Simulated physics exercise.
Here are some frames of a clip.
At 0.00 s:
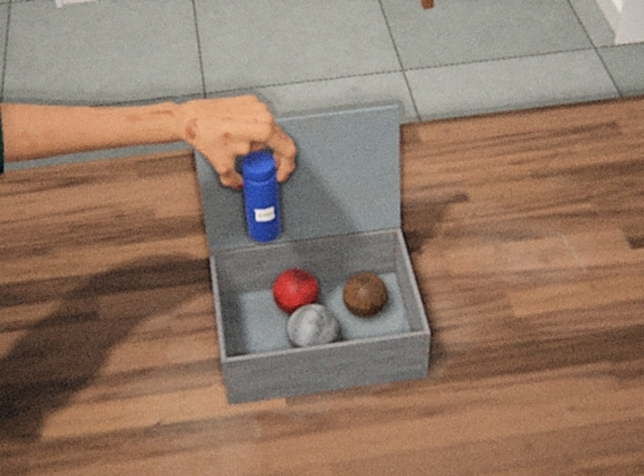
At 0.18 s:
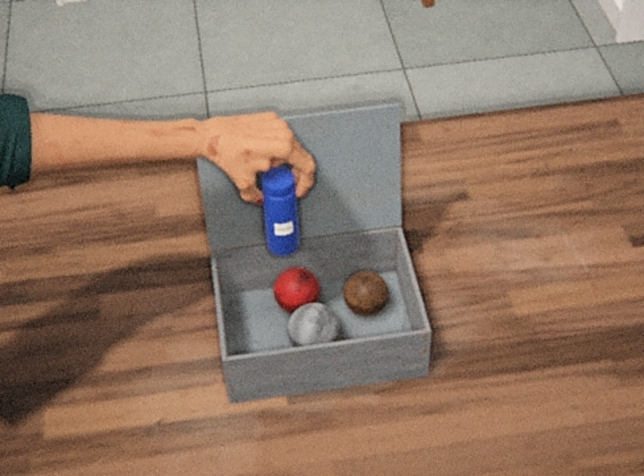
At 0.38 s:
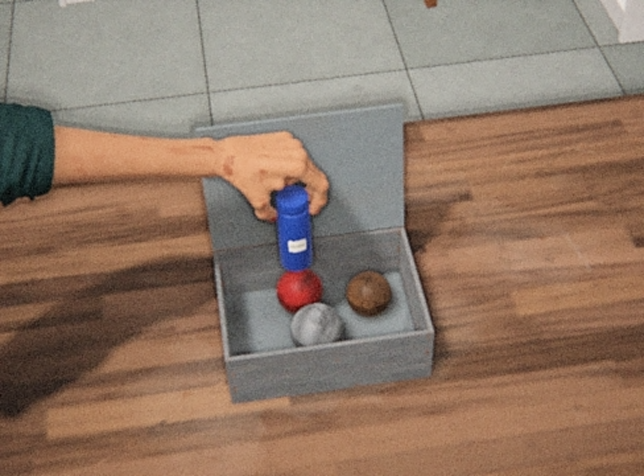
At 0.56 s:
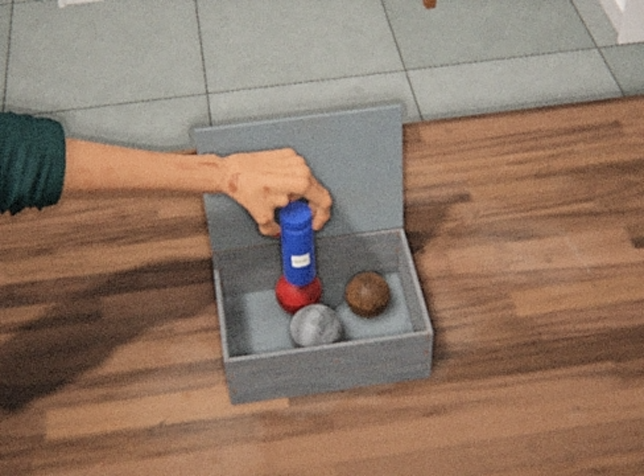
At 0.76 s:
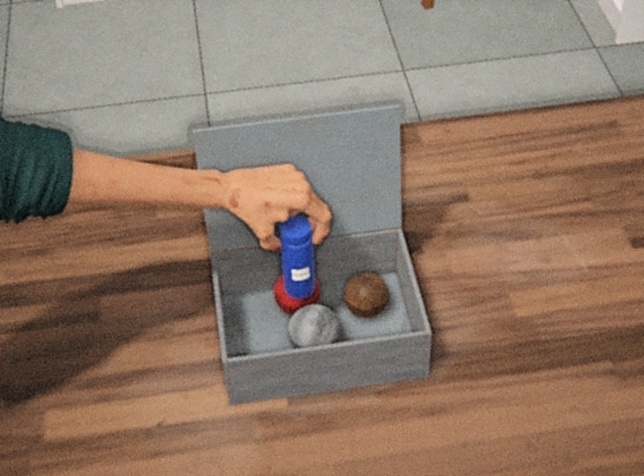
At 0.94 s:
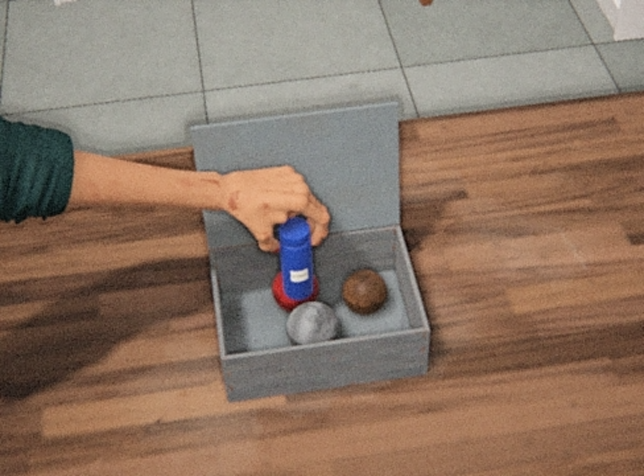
In an open grey box holding three balls, a hand lowers a blue shaker.
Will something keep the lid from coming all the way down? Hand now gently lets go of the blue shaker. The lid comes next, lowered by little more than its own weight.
No, it comes right down.
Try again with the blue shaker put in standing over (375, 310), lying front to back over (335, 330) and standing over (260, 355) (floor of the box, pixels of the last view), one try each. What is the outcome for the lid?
First try: No gap; second try: No gap; third try: A gap remains.
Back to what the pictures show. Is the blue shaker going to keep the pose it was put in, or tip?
Result: The blue shaker leans over.
After 1.34 s, blue shaker on its side near (282, 316).
After 2.14 s, lid 81° above the rim; blue shaker on its side near (260, 334); grey ball rolled a little.
After 2.64 s, lid 47° above the rim; blue shaker on its side near (260, 334); grey ball rolled a little.
After 2.94 s, lid 18° above the rim; blue shaker on its side near (260, 334); grey ball rolled a little.
At rest (3.6 s), lid shut; tipped over in the box, blue shaker; moved from the start, grey ball; the other 2 in place. Seen from the same camera at the end, blue shaker near (260, 334).
